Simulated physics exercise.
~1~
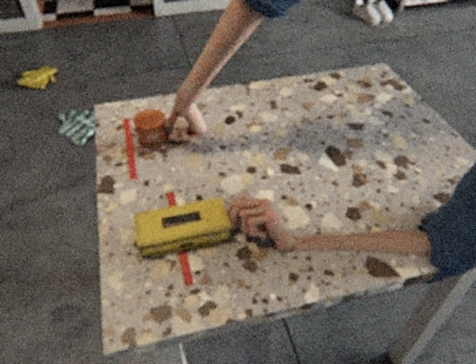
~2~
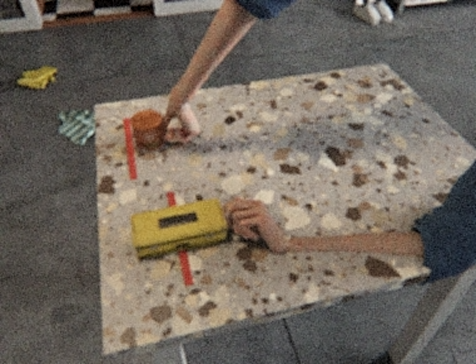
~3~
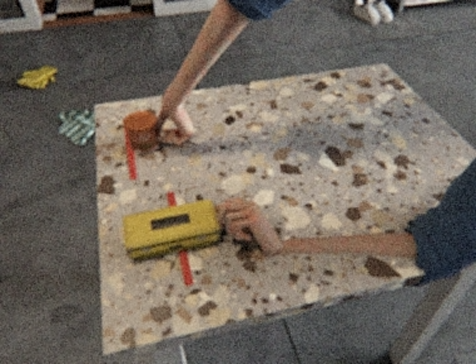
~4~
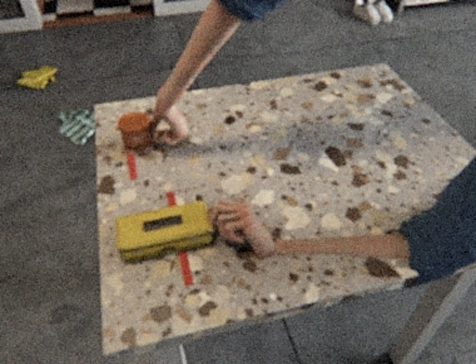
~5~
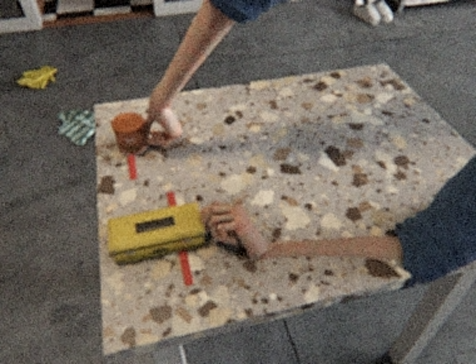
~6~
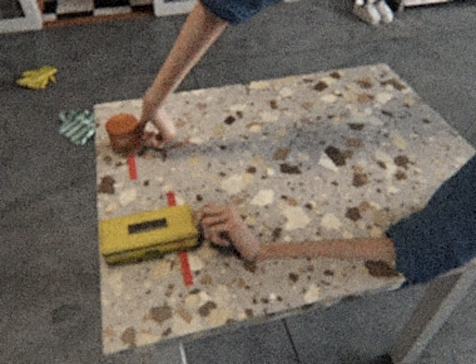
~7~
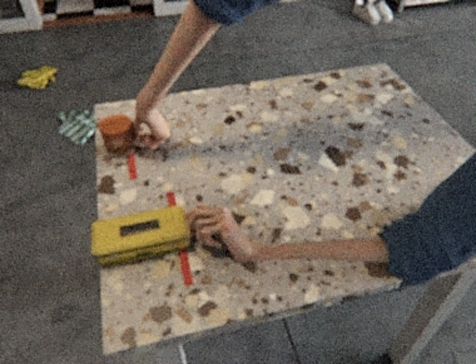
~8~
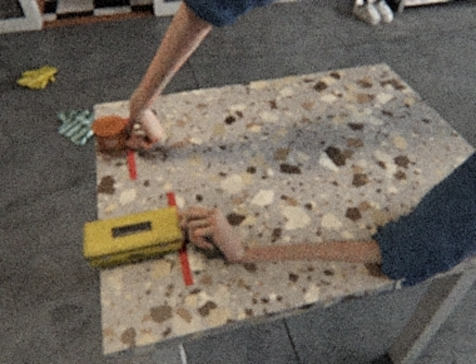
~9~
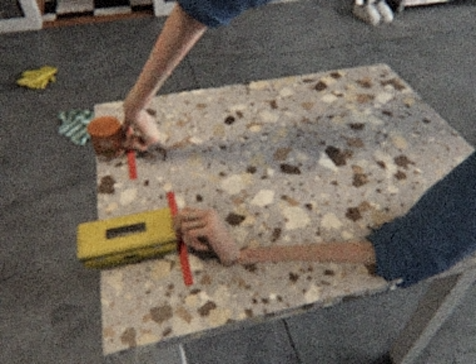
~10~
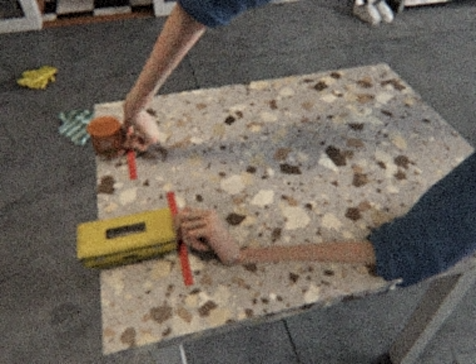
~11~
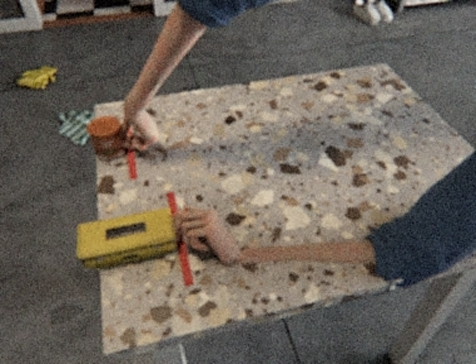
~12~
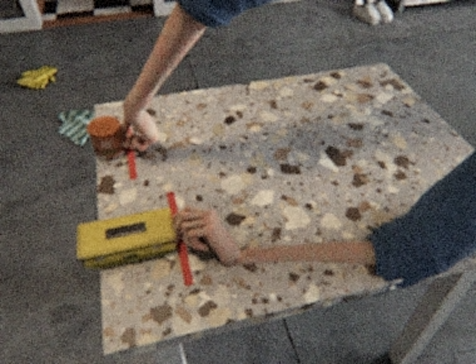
Two hands pushing a yellow case and an orange tin left past red tape marks, both stopping at the table's edge.
